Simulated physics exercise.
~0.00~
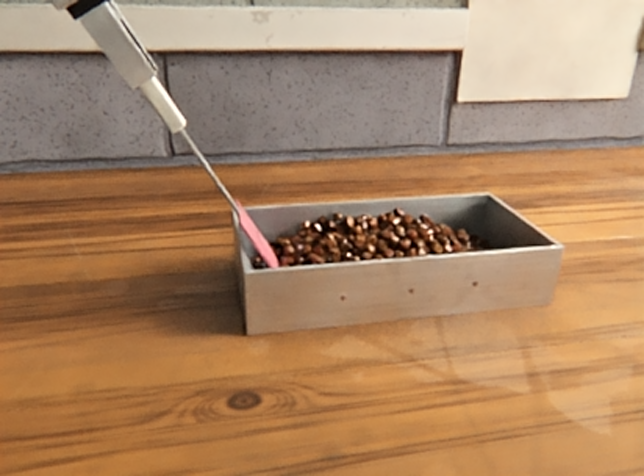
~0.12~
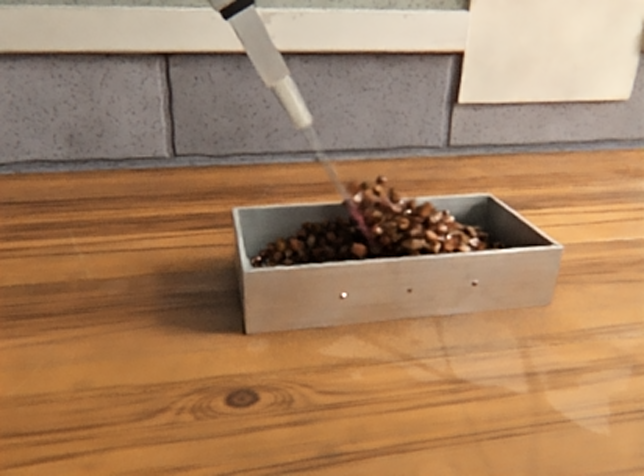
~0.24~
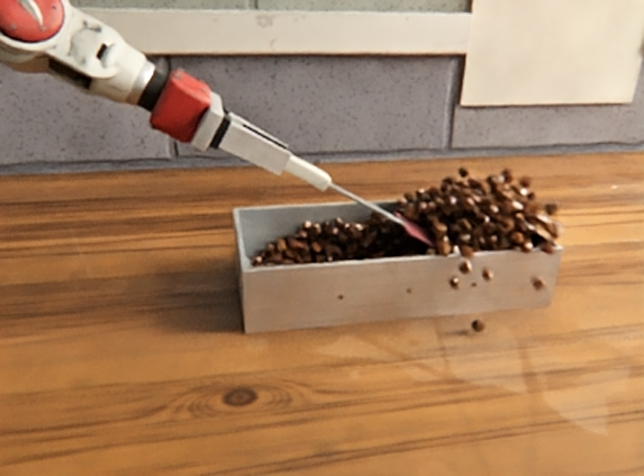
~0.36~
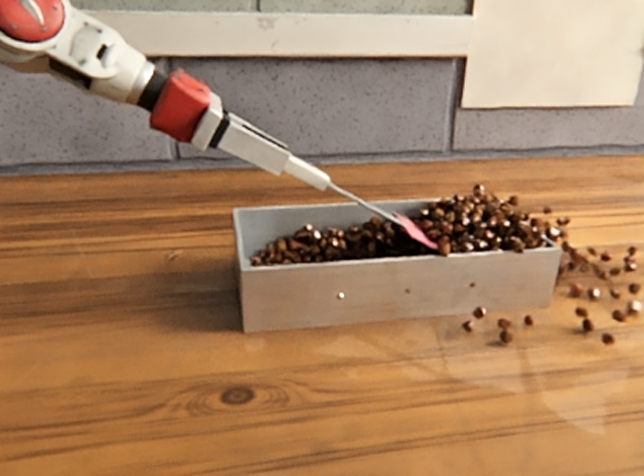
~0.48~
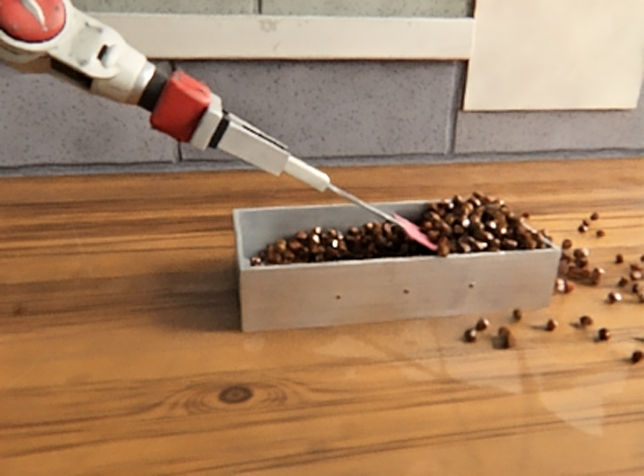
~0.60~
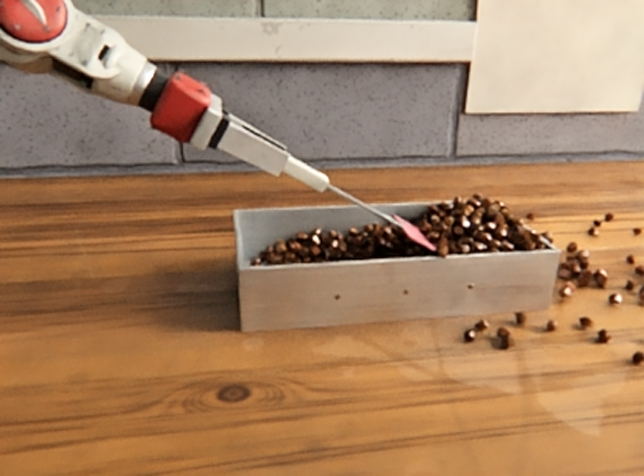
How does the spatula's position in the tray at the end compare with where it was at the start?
At the start the spatula is near the left end of the tray, and at the end it is farther right, past the middle, against the heaped pellets.
